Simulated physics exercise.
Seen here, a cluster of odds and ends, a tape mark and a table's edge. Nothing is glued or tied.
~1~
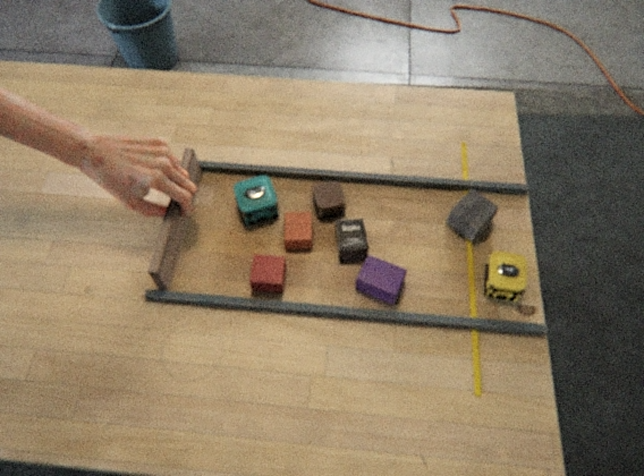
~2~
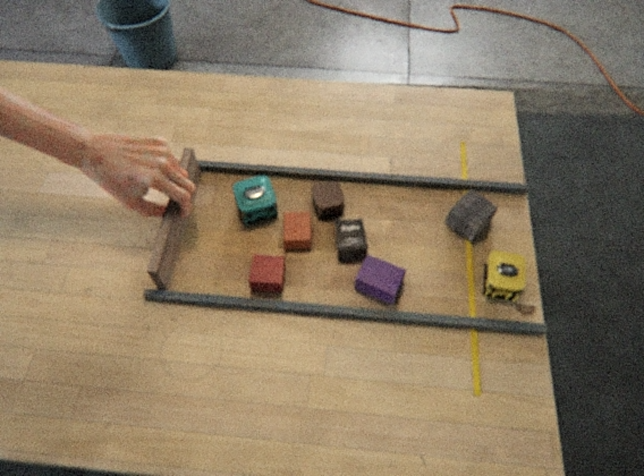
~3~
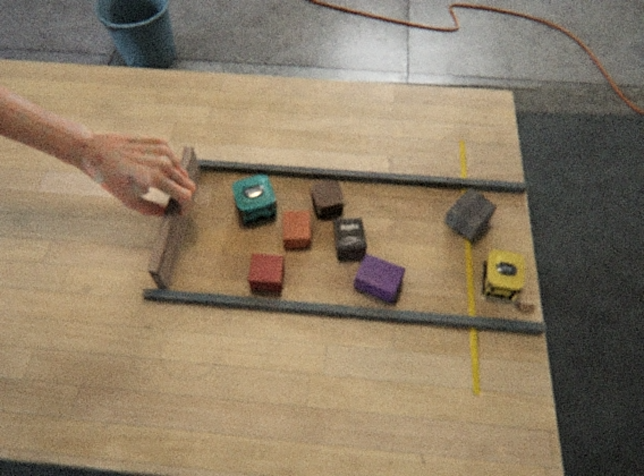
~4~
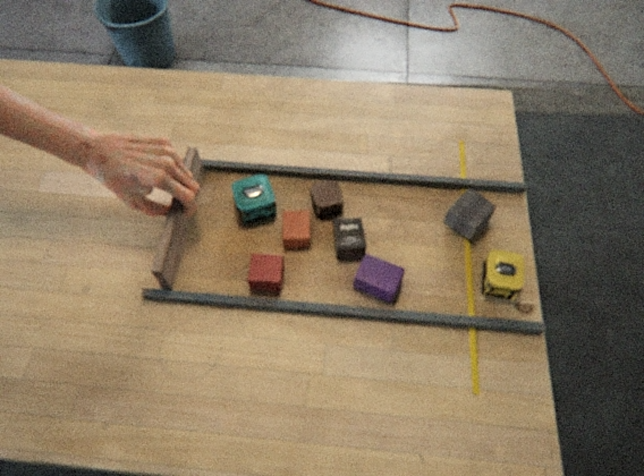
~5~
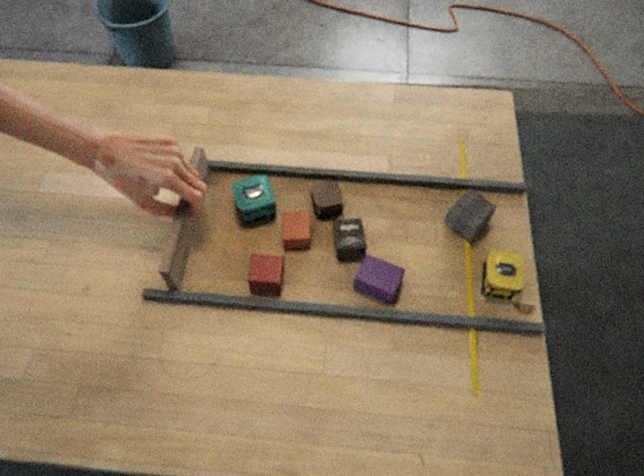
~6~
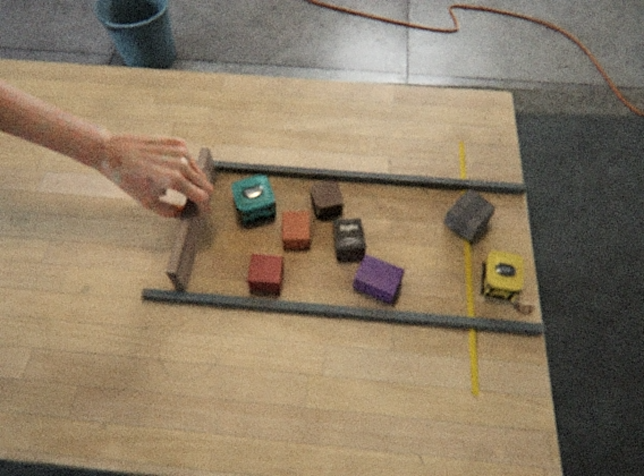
The video shows a hand holding a wooden board upright between two dark rails on a tabletop, then sliding it slightly right toward scattered coloured blocks and cases, which stay essentially still near a yellow tape line.
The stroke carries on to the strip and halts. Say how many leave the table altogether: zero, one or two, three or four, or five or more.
In the end the number that fall off is one or two.
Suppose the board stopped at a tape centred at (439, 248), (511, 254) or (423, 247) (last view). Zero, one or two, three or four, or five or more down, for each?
Taking them in turn, zero; five or more; no fall at all.
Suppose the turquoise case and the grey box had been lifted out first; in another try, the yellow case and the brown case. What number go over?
First 1, then 0.
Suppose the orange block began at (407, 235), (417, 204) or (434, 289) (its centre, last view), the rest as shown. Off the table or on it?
In turn it does not fall; is lost; goes over.
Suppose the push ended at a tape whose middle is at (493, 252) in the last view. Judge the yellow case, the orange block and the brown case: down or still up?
The yellow case falls; the orange block is kept; the brown case drops off.
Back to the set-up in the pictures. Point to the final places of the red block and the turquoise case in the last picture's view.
First (488, 292), then (487, 216).
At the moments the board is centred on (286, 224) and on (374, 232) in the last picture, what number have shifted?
At the one place 4, at the other 6.
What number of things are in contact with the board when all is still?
The number is 3.
Soon after, none off yet; yellow case at rest near (502, 276); grey box at rest near (469, 215); purple block at rest near (378, 279).
After that, none off yet; yellow case at rest near (502, 276); grey box at rest near (469, 215); purple block displaced a little near (404, 277).
And then, none off yet; yellow case displaced a little near (517, 276); grey box displaced about its own width near (512, 214); purple block displaced well along near (478, 282).
In the end, the number that fall off is one or two; gone, grey box and yellow case.
